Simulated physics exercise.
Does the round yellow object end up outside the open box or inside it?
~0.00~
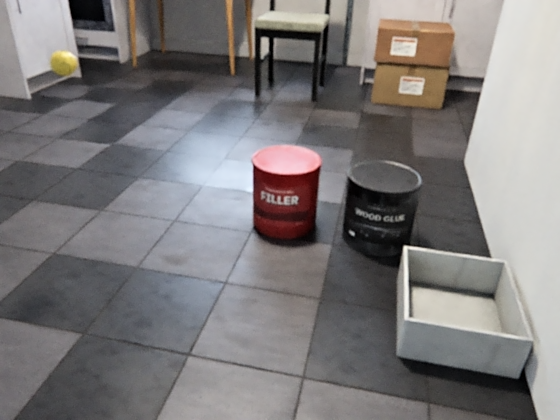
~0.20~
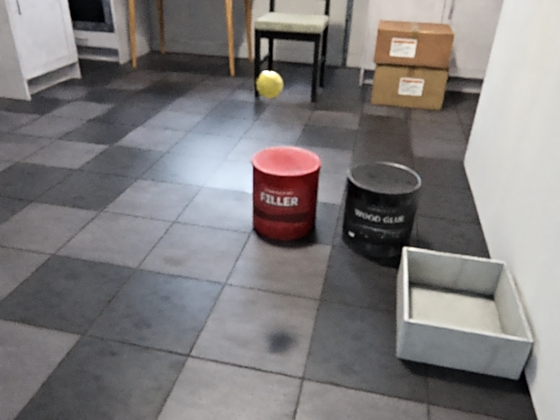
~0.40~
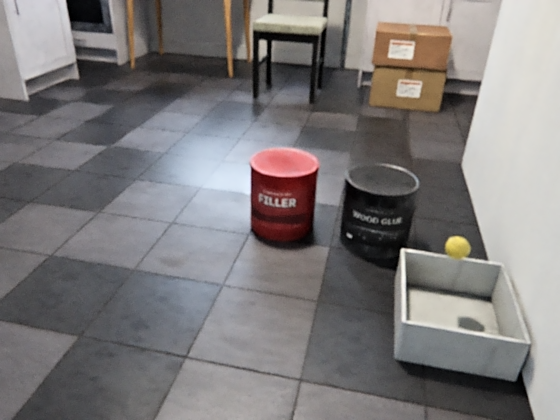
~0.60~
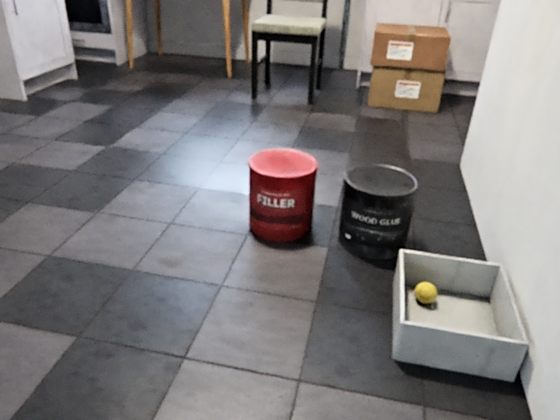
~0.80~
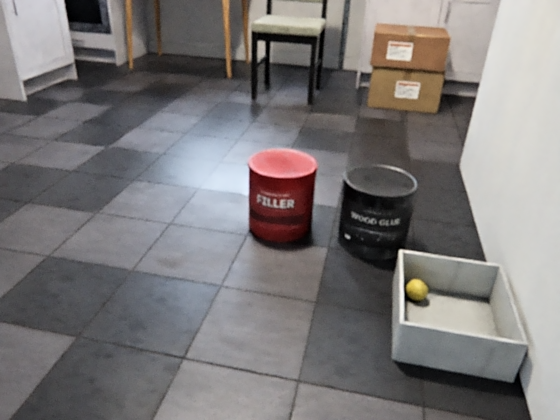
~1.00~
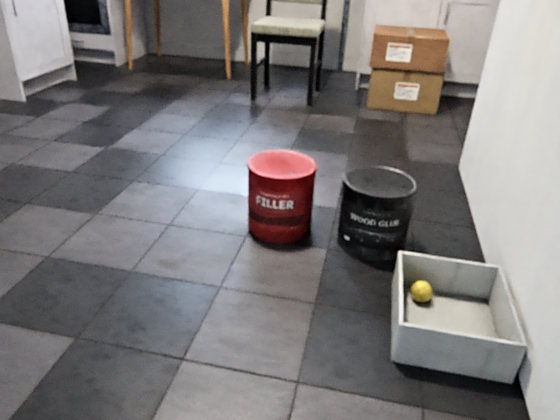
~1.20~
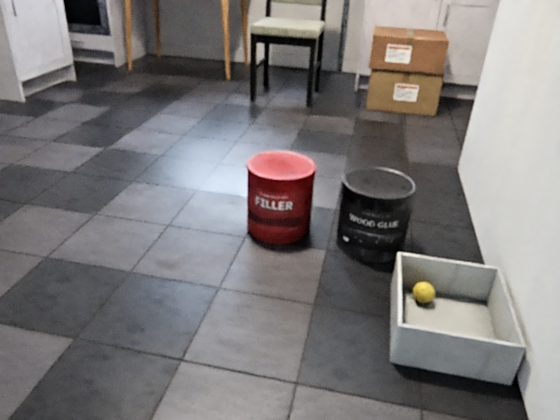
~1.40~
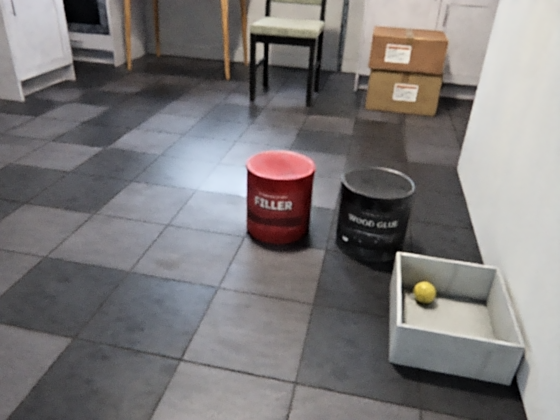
It ends up inside the box, resting on the bottom toward the left side.
